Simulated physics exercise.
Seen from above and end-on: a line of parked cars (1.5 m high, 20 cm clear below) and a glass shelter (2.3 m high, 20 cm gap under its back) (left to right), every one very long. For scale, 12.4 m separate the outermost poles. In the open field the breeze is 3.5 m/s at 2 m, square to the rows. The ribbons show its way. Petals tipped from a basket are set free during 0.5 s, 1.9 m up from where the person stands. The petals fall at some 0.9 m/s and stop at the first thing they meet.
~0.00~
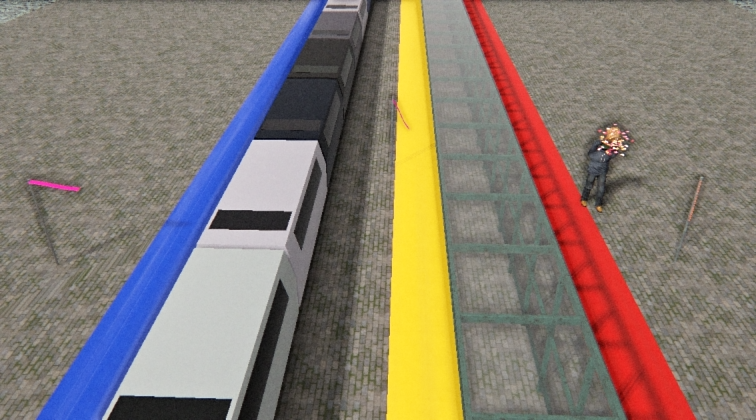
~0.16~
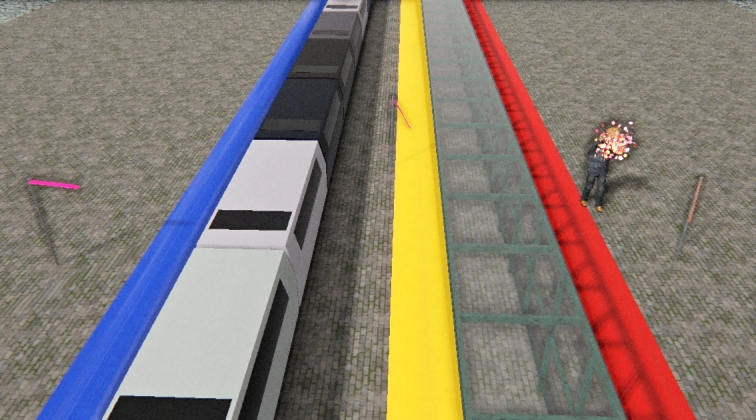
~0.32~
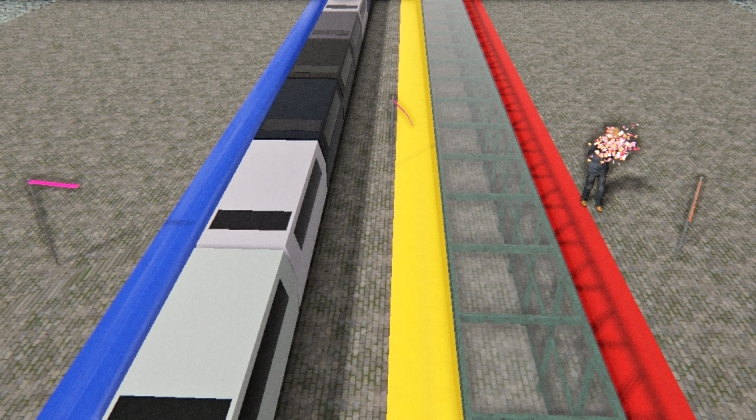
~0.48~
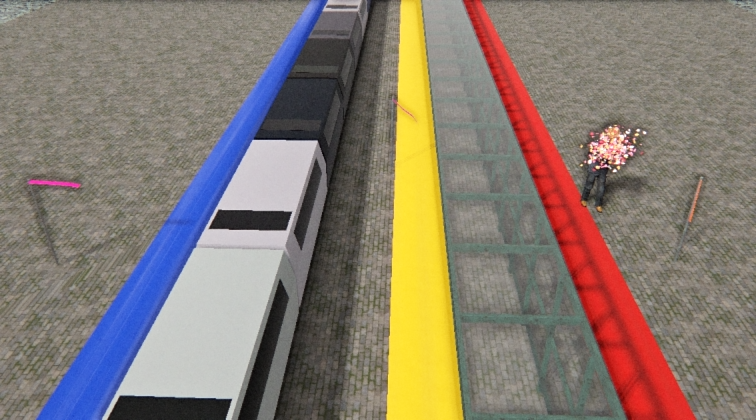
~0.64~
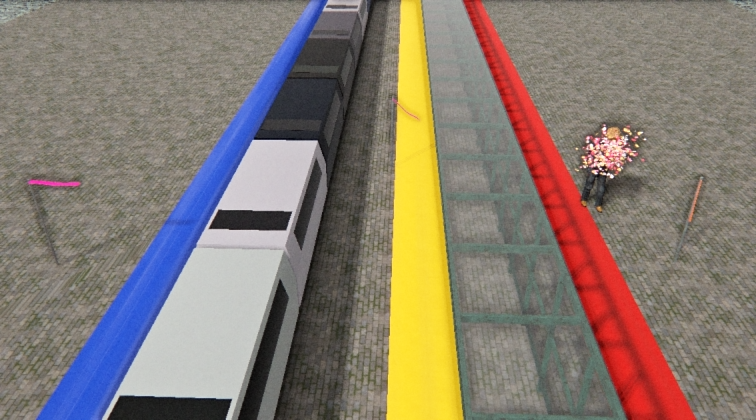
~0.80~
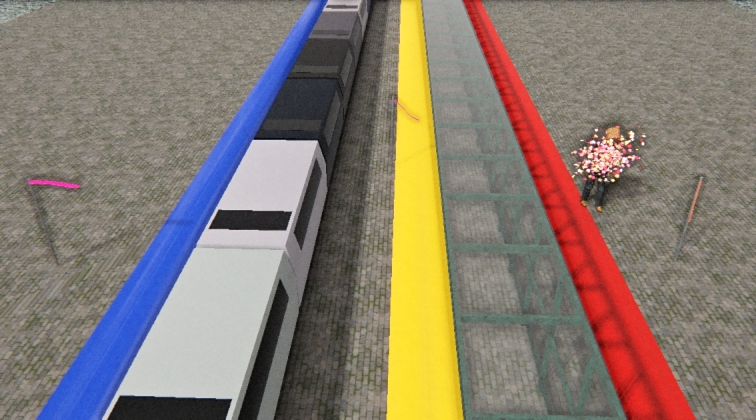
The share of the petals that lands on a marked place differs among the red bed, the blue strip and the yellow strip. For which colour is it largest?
The biggest share falls on the red one.
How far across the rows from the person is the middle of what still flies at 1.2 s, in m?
Roughly 0.5 m.
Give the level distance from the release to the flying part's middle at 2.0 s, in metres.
About 0.5 m.
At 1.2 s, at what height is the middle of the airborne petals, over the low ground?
Roughly 1.4 m up.
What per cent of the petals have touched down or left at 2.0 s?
About 5 %.
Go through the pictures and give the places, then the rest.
The left ribbon ends at (79, 189), leaning 80 degrees to the right, the petals in the air span x = 600 to 625 around y = 140 and it comes from (613, 140), in the first picture.
The petals in the air span x = 600 to 630 around y = 145, the red one passes (583, 257), the yellow one passes (422, 254) and the blue one passes (178, 248), in the second picture.
The inner ribbon ends at (413, 126), leaning 35 degrees to the right, the petals in the air span x = 600 to 630 around y = 145 and the top of the line of parked cars crosses (280, 154), in the third picture.
The left ribbon ends at (79, 186), leaning 85 degrees to the right, the petals in the air span x = 595 to 630 around y = 150, the red one passes (556, 197), the yellow one passes (419, 194) and the blue one passes (212, 190), in the fourth picture.
The right ribbon ends at (689, 220), hanging almost straight and the petals in the air span x = 590 to 630 around y = 155, in the fifth picture.
The inner ribbon ends at (419, 120), leaning 50 degrees to the right, the petals in the air span x = 580 to 630 around y = 155 and the top of the line of parked cars crosses (280, 154), in the sixth picture.
After 1.2 s, 0 % is no longer flying here, and 0 % lies on the red bed, 0 % on the yellow strip and 0 % on the blue strip; the middle of what still flies is 1.3 m above the low ground, near (597, 167).
After 2.0 s, 6 % is no longer flying here, and 3 % lies on the red bed, 0 % on the yellow strip and 0 % on the blue strip; the middle of what still flies is 0.9 m above the low ground, near (586, 186).
After 3.5 s, 64 % is no longer flying here, and 27 % lies on the red bed, 0 % on the yellow strip and 0 % on the blue strip; the middle of what still flies is 0.4 m above the low ground, near (591, 206).
After 8.0 s, 99 % is no longer flying here, and 34 % lies on the red bed, 0 % on the yellow strip and 0 % on the blue strip.
After 45.0 s, 100 % is no longer flying here, and 34 % lies on the red bed, 0 % on the yellow strip and 0 % on the blue strip.
